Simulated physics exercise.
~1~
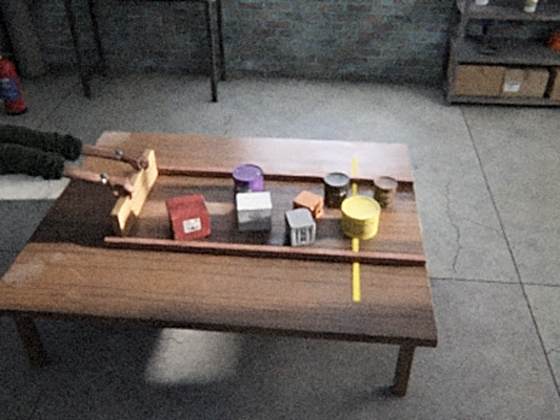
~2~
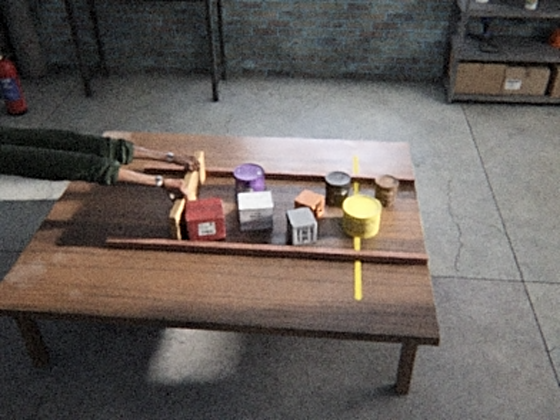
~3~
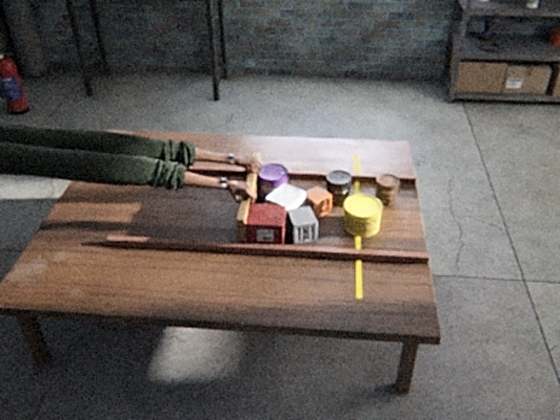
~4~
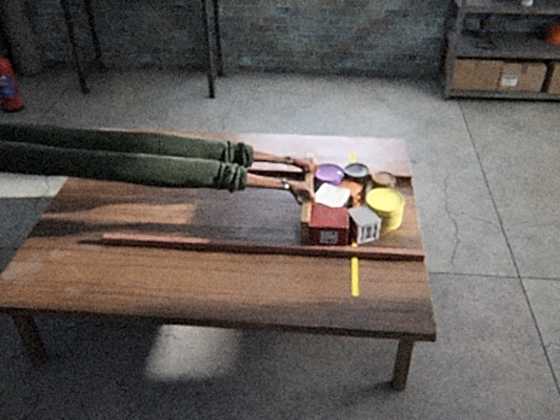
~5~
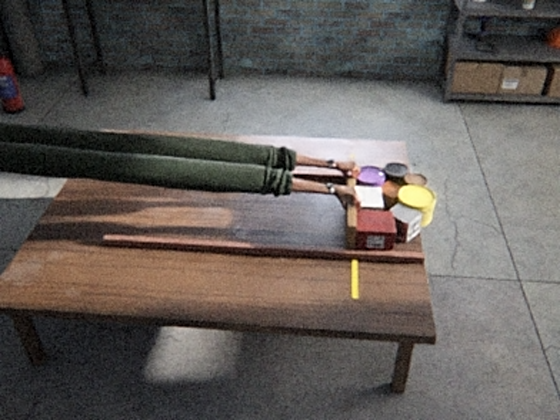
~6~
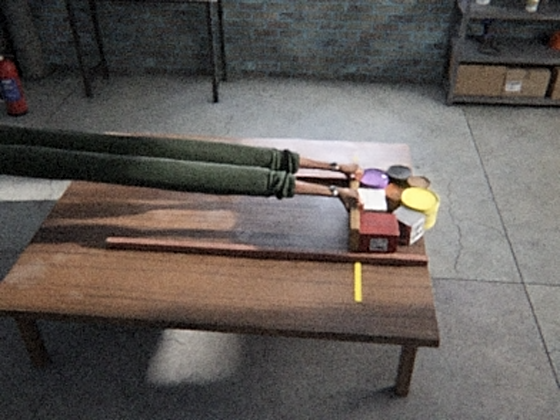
Two hands pushing a wooden plank rightward across a table, gathering boxes and cans past a yellow line, all staying on top.
